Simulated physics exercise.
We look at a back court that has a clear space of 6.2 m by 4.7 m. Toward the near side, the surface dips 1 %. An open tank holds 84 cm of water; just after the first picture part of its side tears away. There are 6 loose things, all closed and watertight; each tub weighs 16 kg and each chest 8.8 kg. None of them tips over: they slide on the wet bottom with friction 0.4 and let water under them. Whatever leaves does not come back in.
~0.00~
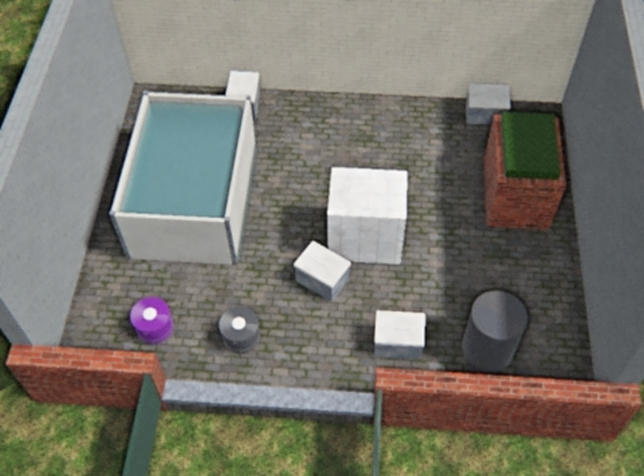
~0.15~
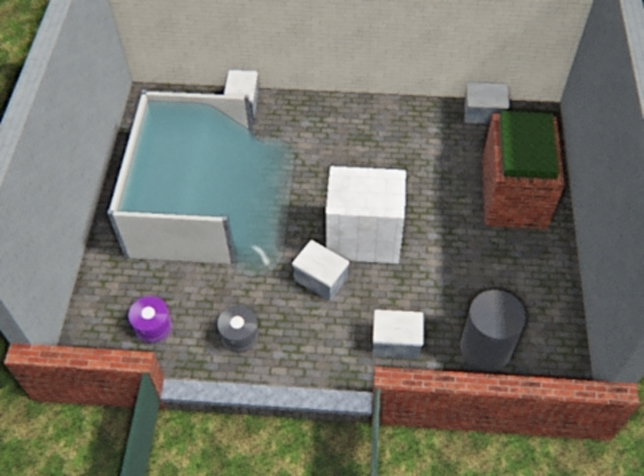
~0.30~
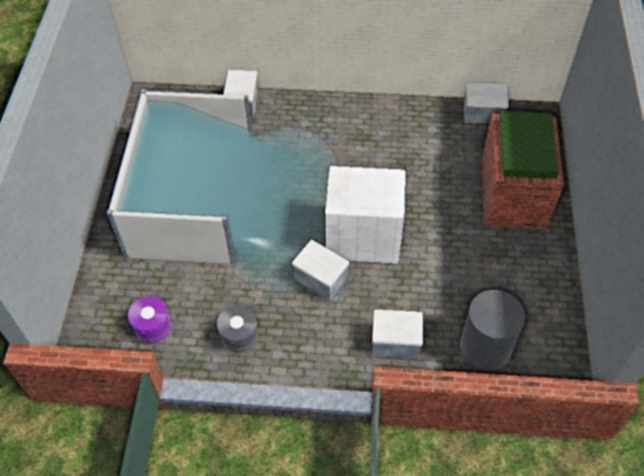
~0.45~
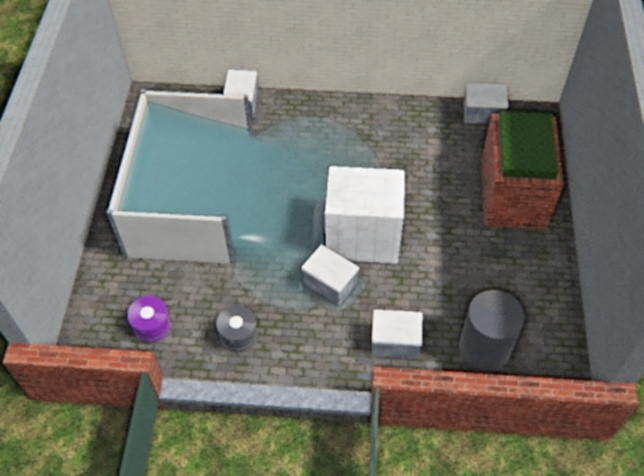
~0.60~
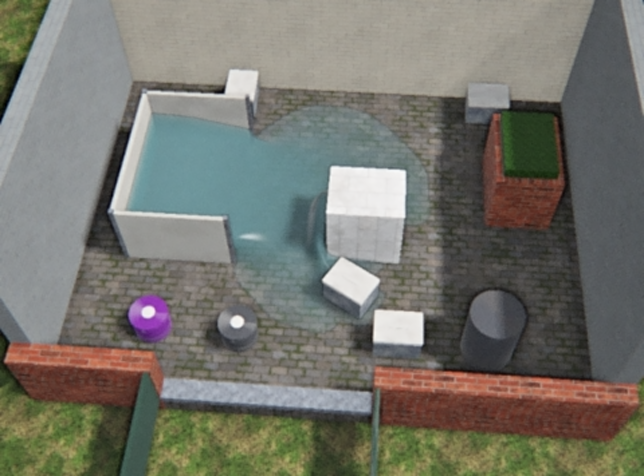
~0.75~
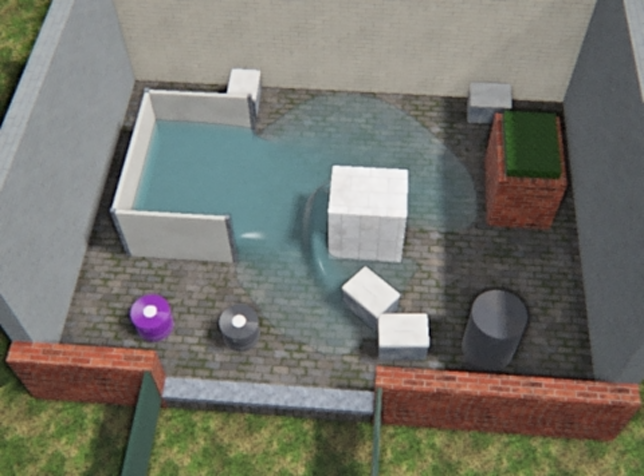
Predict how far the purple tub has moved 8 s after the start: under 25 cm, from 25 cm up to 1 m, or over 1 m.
It has moved under 25 cm.
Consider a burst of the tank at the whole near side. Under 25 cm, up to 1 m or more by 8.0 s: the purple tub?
The purple tub simply gets swept away.
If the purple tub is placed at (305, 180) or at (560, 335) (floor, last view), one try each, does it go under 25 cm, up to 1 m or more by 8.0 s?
I'd say it lands far off on the first try and it drifts a short distance on the second.
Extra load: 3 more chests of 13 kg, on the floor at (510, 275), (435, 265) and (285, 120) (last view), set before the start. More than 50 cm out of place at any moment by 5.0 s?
In that order: Past it, less, under.
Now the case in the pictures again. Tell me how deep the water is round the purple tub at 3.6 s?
Depth: About 1 cm.
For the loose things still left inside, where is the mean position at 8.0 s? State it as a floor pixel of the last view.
The average lands around (220, 253).
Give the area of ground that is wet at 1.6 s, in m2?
That flooded area is roughly 18 m2.
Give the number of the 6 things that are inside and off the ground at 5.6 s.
Total: 3.
After 1.6 s the purple tub is near (150, 311), 0.0 m from its start, aground; 0 of 6 are out; 3 afloat.
After 3.6 s the purple tub is near (150, 311), 0.0 m from its start, aground; 0 of 6 are out; 3 afloat.
After 5.6 s the purple tub is near (150, 311), 0.0 m from its start, aground; 0 of 6 are out; 3 afloat.
After 8.0 s the purple tub is near (150, 311), 0.0 m from its start, aground; 0 of 6 are out; 3 afloat.
